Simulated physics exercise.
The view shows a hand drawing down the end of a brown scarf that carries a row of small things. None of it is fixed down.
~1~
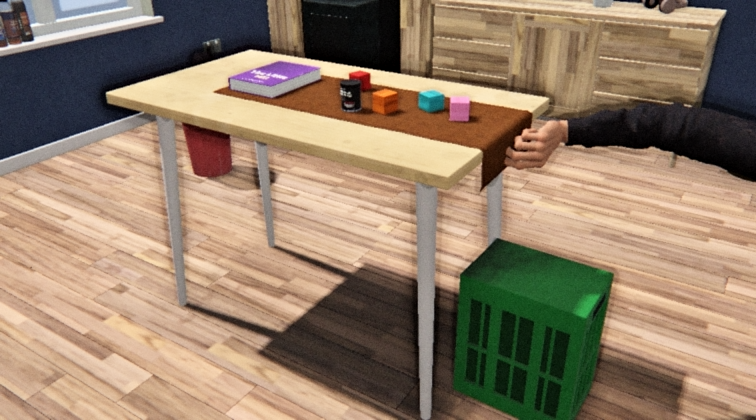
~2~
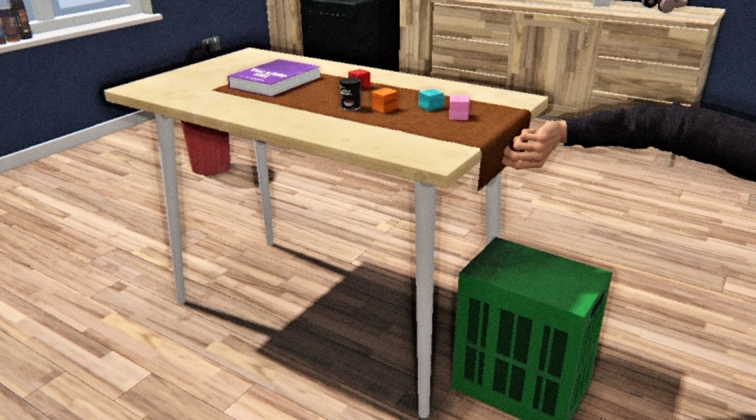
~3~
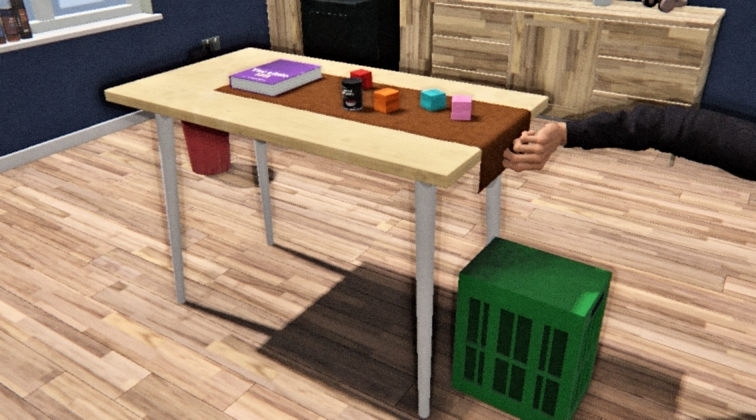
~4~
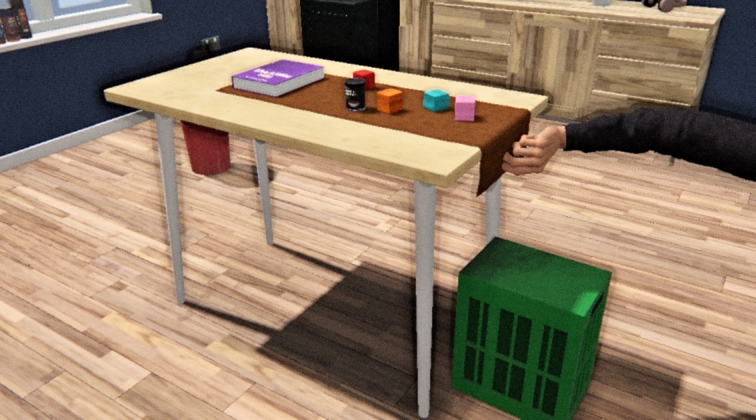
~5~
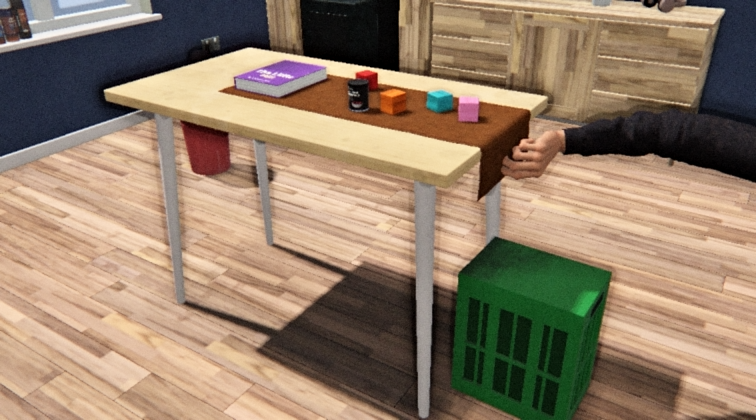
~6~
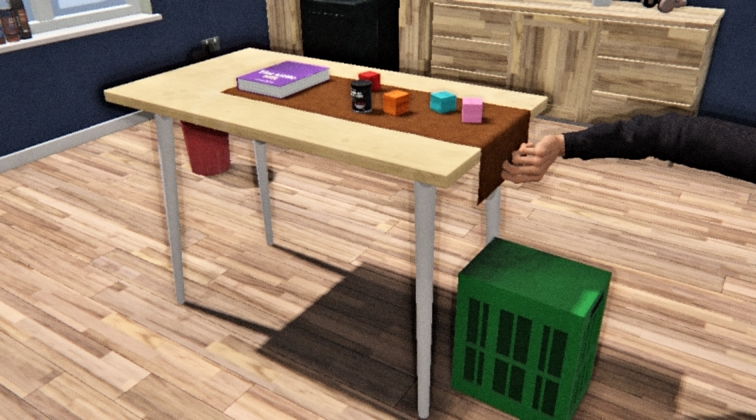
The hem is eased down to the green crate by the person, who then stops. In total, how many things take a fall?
Two in total.
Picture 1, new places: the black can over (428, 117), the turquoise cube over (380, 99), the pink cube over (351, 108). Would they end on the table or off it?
Final state: The black can is no longer up, the turquoise cube is still in place, the pink cube is still in place.
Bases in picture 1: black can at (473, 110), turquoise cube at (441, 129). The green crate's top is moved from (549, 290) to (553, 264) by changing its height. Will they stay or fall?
As for the black can, it leaves the top; as for the turquoise cube, it leaves the top.
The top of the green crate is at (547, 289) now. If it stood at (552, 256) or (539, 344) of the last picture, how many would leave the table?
1 and 4.
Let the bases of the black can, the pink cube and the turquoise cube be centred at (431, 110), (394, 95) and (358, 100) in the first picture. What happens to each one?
Black can: Off; pink cube: Still on; turquoise cube: Still on.
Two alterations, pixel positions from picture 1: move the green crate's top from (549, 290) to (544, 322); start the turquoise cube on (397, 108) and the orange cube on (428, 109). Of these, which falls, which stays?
Observed: Turquoise cube departs; orange cube departs.
Soon after, hem near (500, 241); pink cube gone.
After that, hem on the crate; pink cube and turquoise cube gone.
In the end, hem on the crate; pink cube and turquoise cube gone. It carries off two.
